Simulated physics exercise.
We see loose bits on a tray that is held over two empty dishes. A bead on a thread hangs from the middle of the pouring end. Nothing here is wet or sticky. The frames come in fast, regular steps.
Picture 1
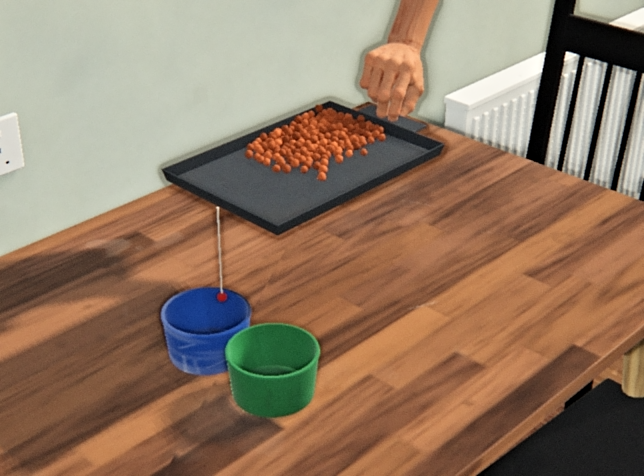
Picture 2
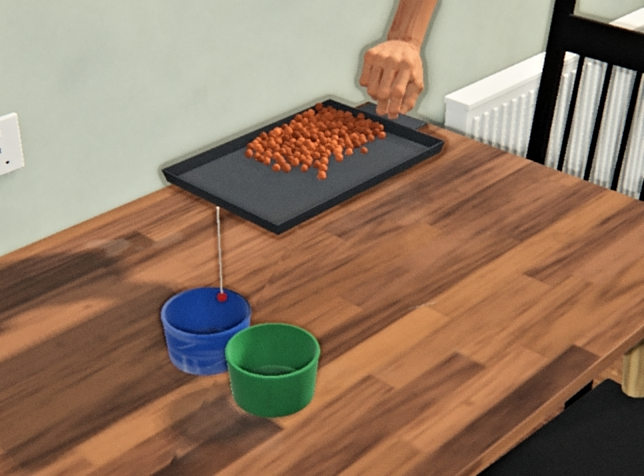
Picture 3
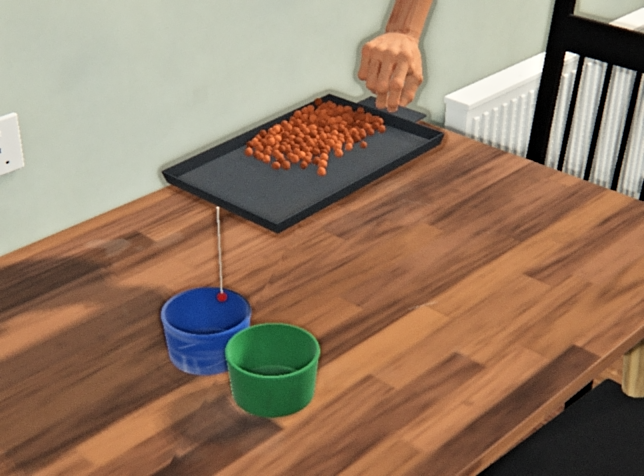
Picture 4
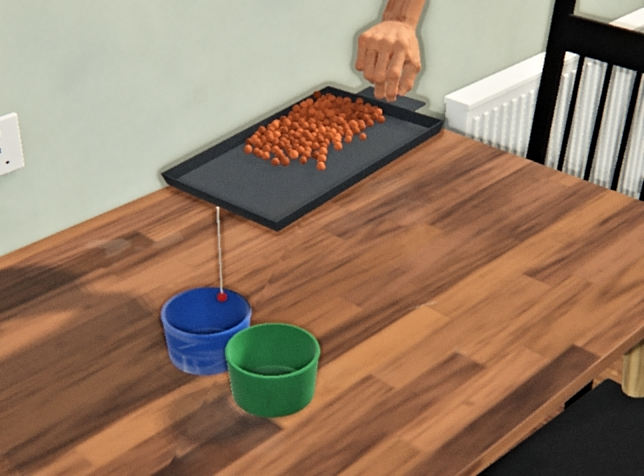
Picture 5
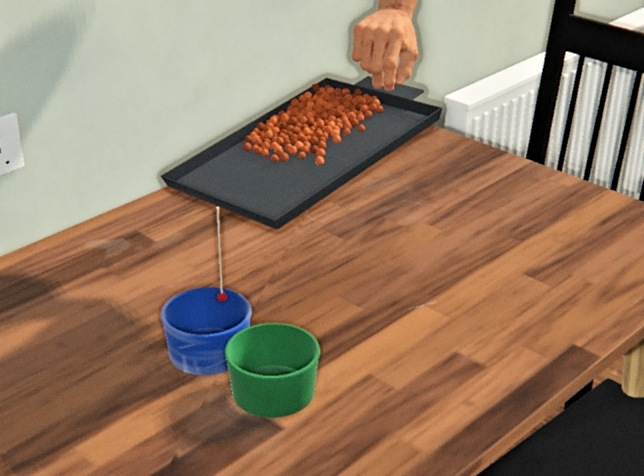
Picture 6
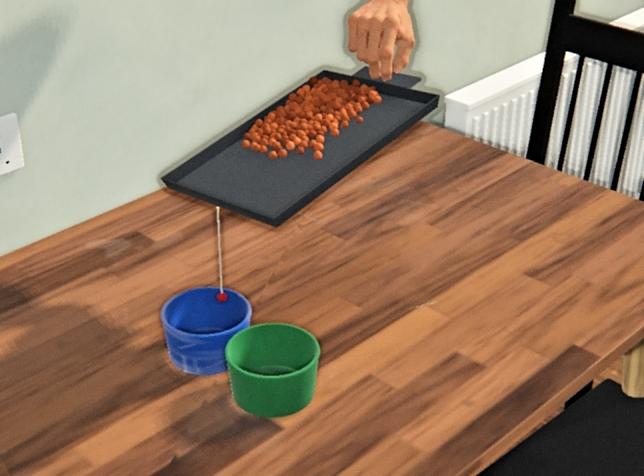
A hand slowly raises the far end of a dark tray holding orange-brown pellets.
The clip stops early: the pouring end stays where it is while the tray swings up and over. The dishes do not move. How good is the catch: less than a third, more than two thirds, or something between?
Caught overall: Under a third.
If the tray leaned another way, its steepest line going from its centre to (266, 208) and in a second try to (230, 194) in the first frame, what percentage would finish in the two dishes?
About 70 and 30 per cent.
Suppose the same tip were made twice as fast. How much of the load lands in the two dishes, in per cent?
About 20 per cent.
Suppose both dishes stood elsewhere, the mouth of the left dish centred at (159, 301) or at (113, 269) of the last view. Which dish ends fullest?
One: The left one. Two: The right one.
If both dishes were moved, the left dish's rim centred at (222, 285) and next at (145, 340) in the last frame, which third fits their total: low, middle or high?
First under a third, then under a third.
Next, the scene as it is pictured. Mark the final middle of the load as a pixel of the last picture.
Near (151, 325).
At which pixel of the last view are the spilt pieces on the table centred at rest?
Close to (135, 321).
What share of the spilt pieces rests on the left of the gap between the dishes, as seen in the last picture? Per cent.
Near 100 %.
Soon after the last picture, tray tipped steeply; most on the tray; a stray few outside both; a small part in the air.
A little later, tray tipped right over; most on the tray; a stray few in the left dish; about a quarter outside both; a stray few in the air.
Later still, tray tipped past a quarter turn; about a quarter in the left dish; most outside both.
At rest, tray tipped past a quarter turn; none in the right dish; about a quarter in the left dish; most outside both.
